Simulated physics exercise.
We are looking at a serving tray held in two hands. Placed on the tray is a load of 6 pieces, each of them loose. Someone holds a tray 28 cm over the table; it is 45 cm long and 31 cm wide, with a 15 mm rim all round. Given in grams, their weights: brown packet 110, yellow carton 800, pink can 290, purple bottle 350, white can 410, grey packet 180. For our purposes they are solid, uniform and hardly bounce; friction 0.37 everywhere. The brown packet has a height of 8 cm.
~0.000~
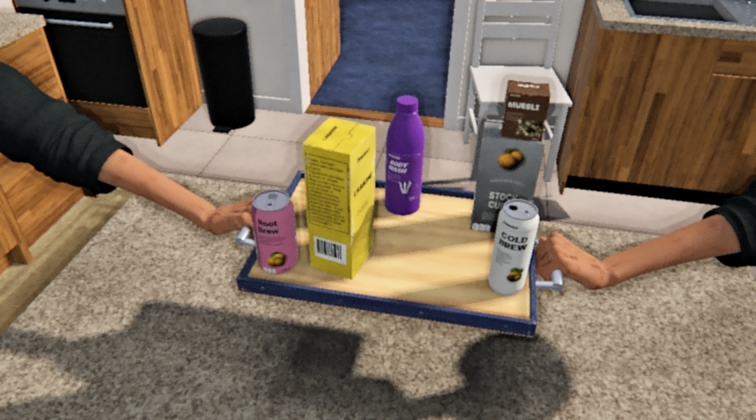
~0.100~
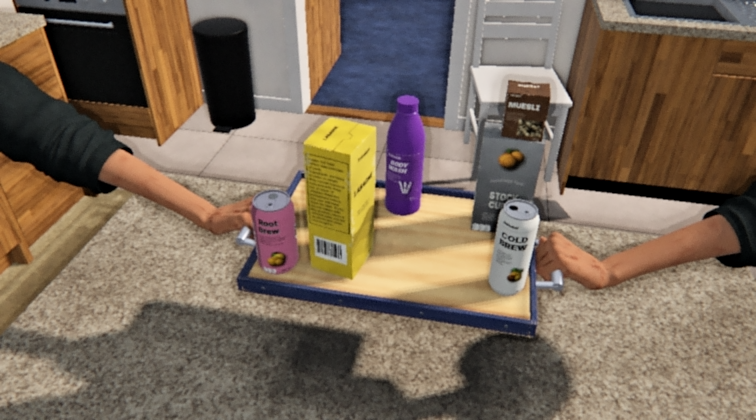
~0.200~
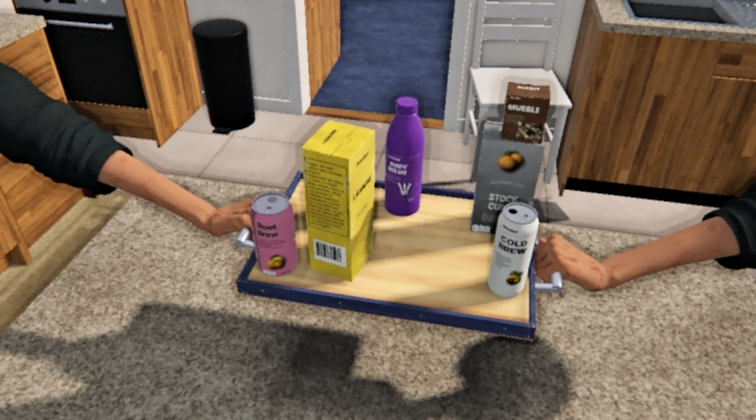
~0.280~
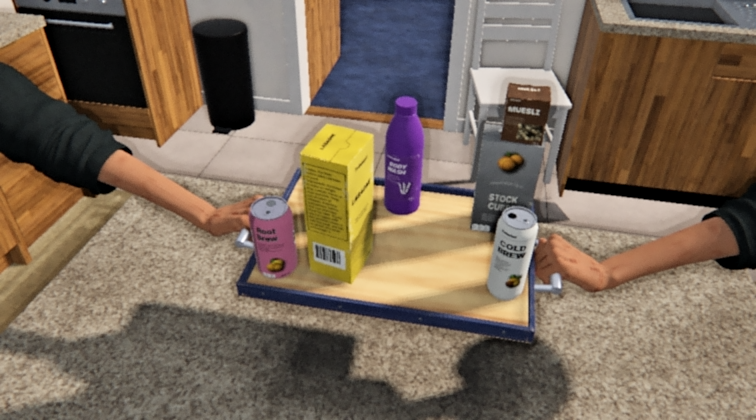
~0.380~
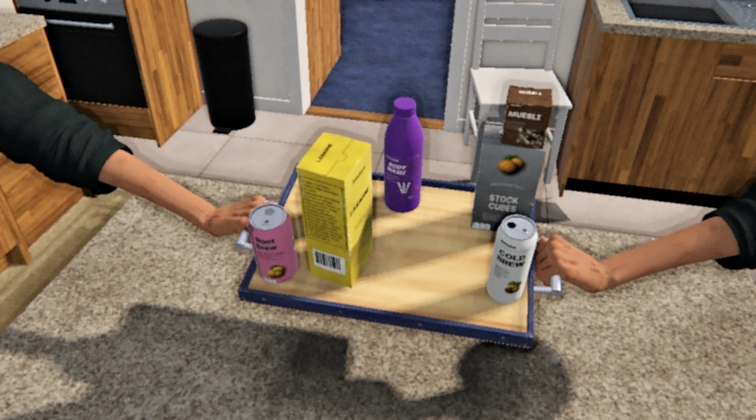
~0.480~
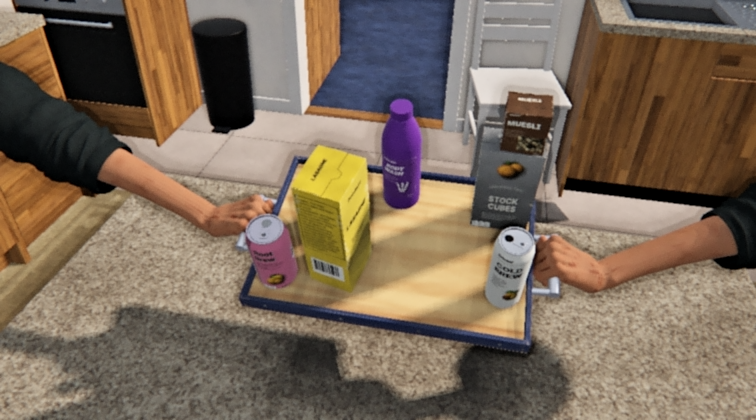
In a kitchen, two hands hold a loaded tray level, then tilt its near edge down.
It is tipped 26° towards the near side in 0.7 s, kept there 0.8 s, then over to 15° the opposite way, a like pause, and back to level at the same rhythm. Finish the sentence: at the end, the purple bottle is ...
Still on the tray.
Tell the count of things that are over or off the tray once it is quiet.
That comes to 5.
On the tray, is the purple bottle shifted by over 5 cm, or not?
Purple bottle: Moved.
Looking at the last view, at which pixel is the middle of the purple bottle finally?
Close to (509, 263).
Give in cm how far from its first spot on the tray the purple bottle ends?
27 cm.
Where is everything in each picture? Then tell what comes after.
The first picture shows tray level; purple bottle (405, 156); brown packet (525, 111).
The second picture shows tray level; pink can (275, 233); white can (513, 250).
The third picture shows tray tilted 1°, near edge down; grey packet (506, 183); brown packet (525, 113).
The fourth picture shows tray tilted 3°, near edge down; yellow carton (340, 207); pink can (274, 239).
The fifth picture shows tray tilted 8°, near edge down; white can (511, 262); grey packet (506, 182).
The sixth picture shows tray tilted 15°, near edge down; purple bottle (401, 155); brown packet (526, 124).
By 0.98 s, tray tilted 26°, near edge down; brown packet, yellow carton and white can now off the tray; purple bottle on its side near (393, 274); grey packet rocked 50° off its seat.
By 1.78 s, tray tilted 21°, near edge down; grey packet now off the tray; purple bottle on its side near (402, 274); pink can rocked 4° off its seat.
By 2.28 s, tray tilted 15°, far edge down; purple bottle on its side near (407, 245); pink can 2 cm from its spot.
When it is over (4.3 s), off the tray, brown packet, yellow carton, white can and grey packet; lying over on the tray, purple bottle; the last one within 5 cm of the start. In the last view, purple bottle near (509, 263).
